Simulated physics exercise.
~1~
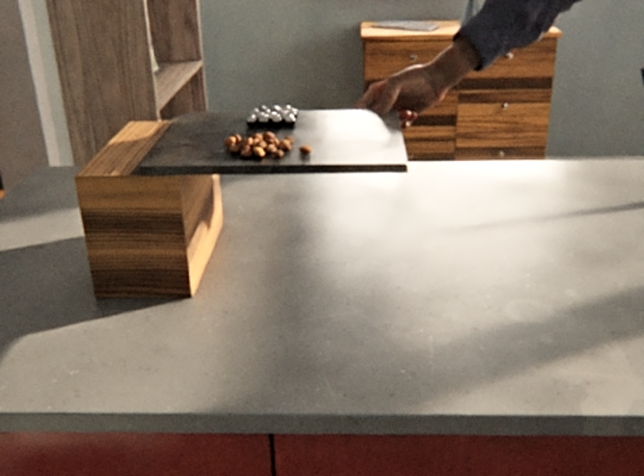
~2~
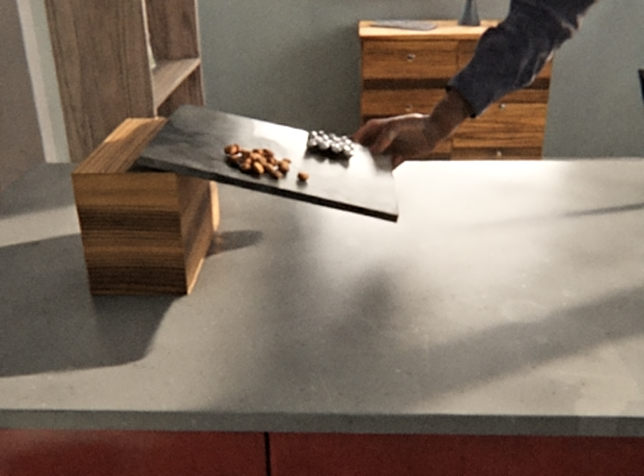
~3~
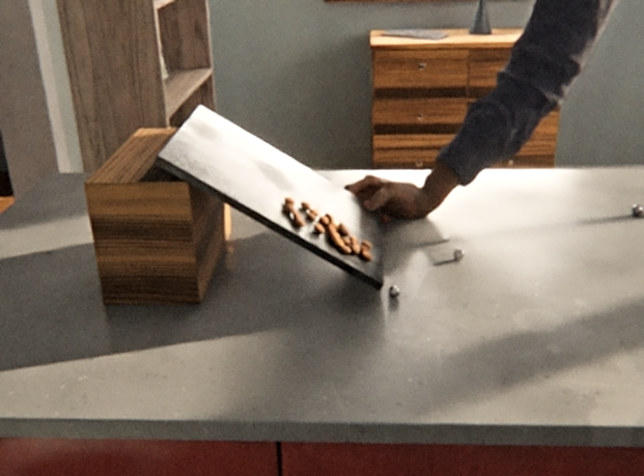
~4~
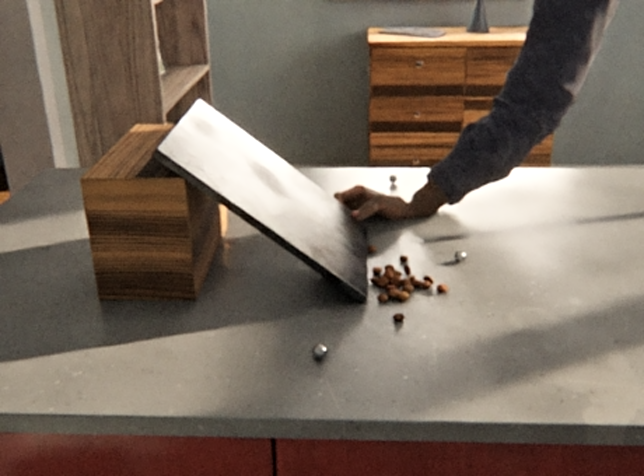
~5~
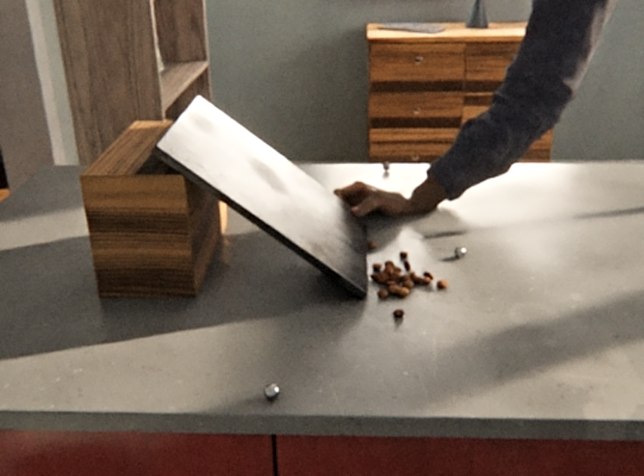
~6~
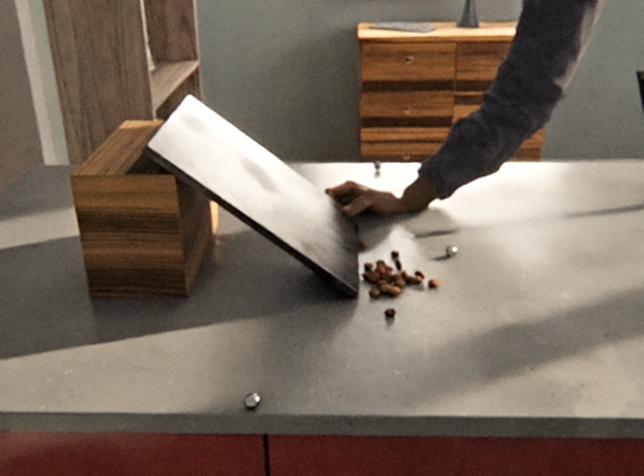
A hand lowers a dark board, spilling silver balls that scatter and brown nuts that pile up.
